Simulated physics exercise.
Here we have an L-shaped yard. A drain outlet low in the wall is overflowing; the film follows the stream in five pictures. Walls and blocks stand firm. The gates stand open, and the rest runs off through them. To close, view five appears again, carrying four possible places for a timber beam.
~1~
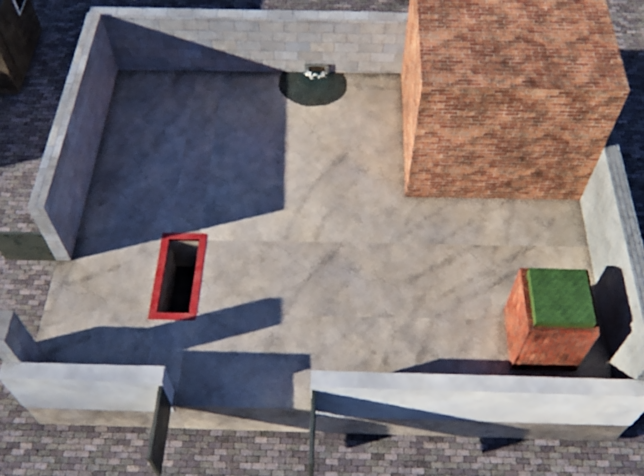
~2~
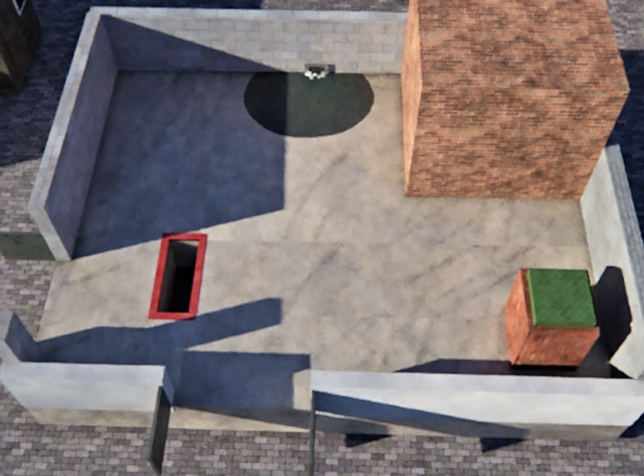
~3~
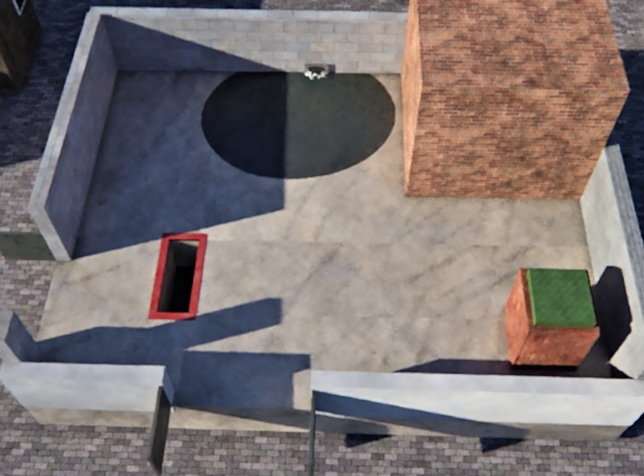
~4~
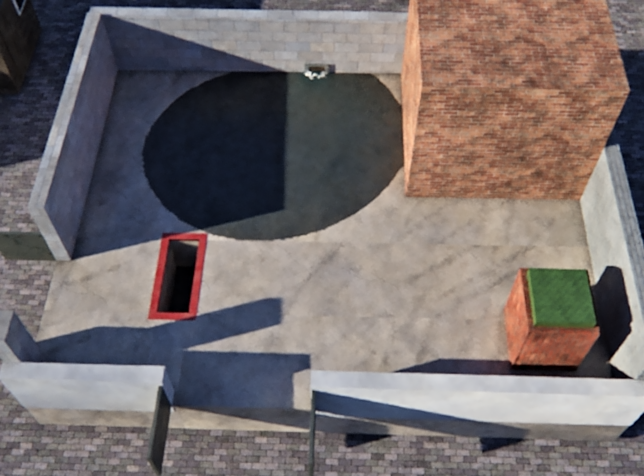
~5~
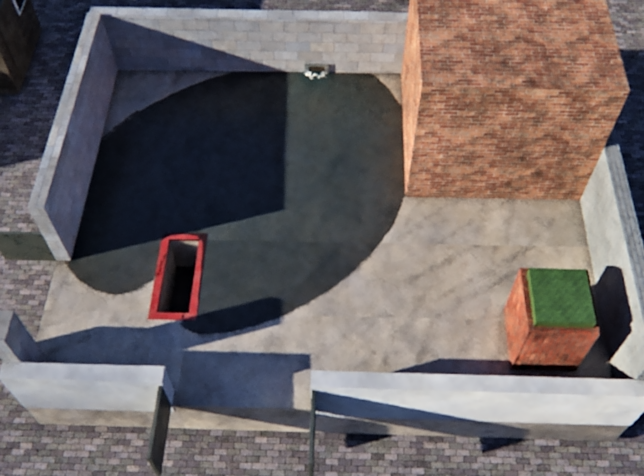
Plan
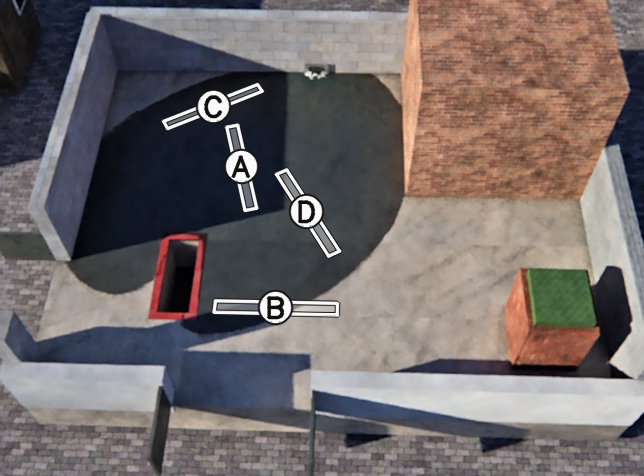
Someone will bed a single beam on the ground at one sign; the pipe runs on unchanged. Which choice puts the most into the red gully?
B works best here.
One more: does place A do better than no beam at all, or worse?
Worse.
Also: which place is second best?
That would be C.
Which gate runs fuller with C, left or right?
The left gate.
In white, A from (232, 126) to (250, 209); B from (214, 306) to (337, 309); C from (165, 124) to (259, 87); D from (281, 172) to (334, 253).
If A is chosen, about 17 % of the stream goes into the red gully, about 83 % out by the gates.
If B is chosen, about 56 % of the stream goes into the red gully, about 44 % out by the gates.
If C is chosen, about 34 % of the stream goes into the red gully, about 66 % out by the gates.
If D is chosen, about 20 % of the stream goes into the red gully, about 79 % out by the gates.
